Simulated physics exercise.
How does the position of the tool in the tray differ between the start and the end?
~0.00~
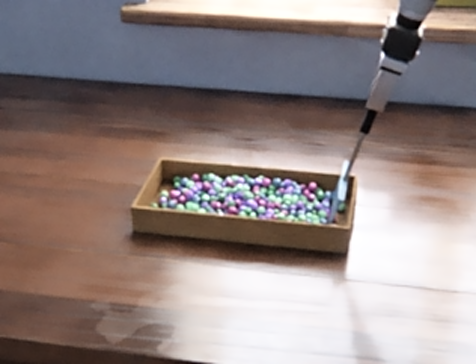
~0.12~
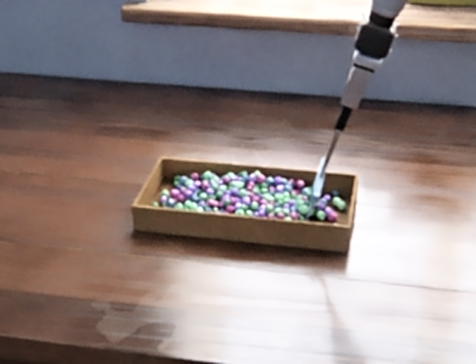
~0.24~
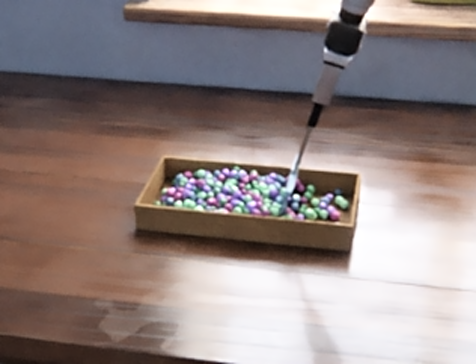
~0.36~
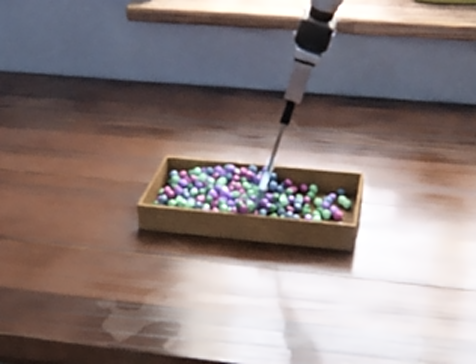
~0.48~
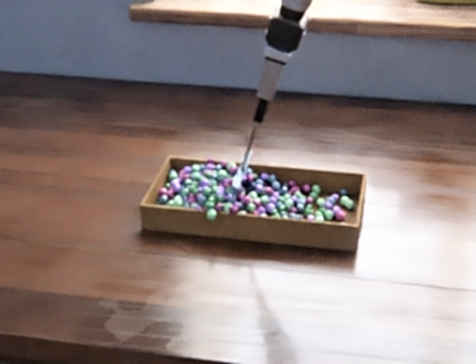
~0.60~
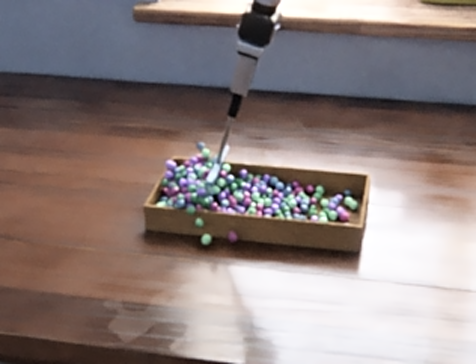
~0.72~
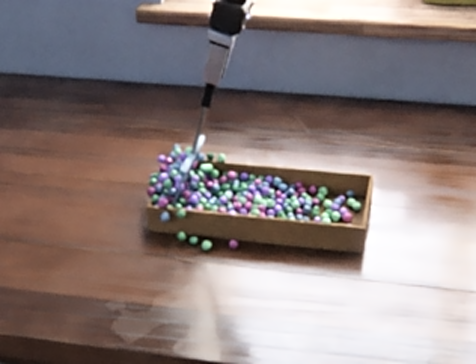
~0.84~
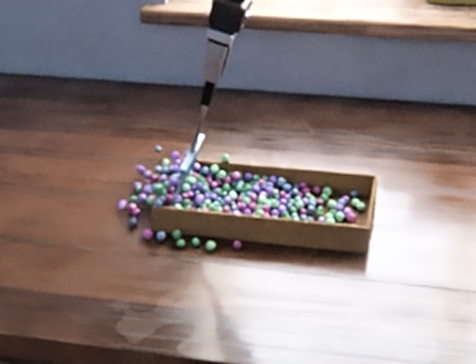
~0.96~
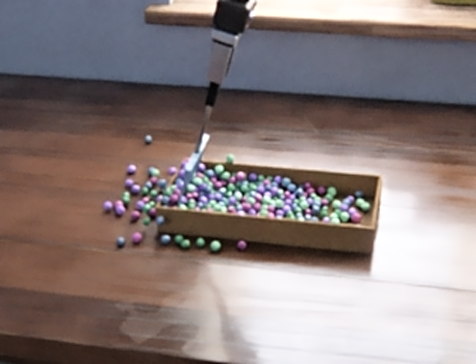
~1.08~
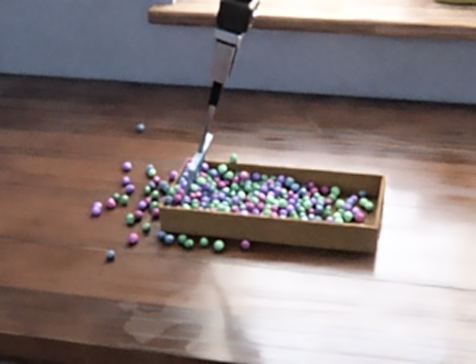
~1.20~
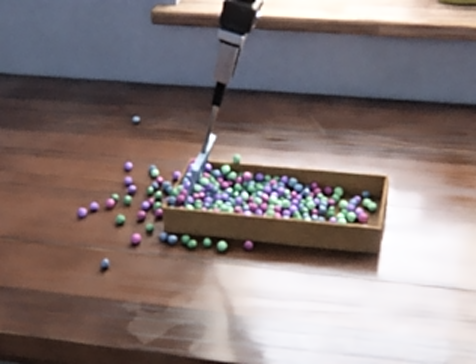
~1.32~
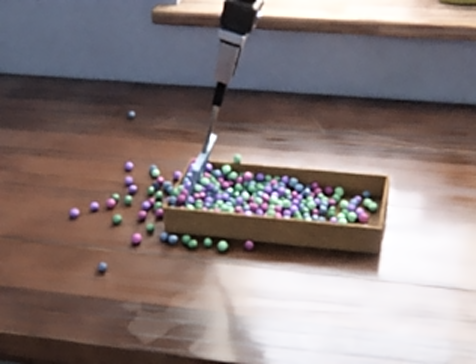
At the start the tool is at the right end of the tray, and at the end it rests at the left end, beside the spilled balls.
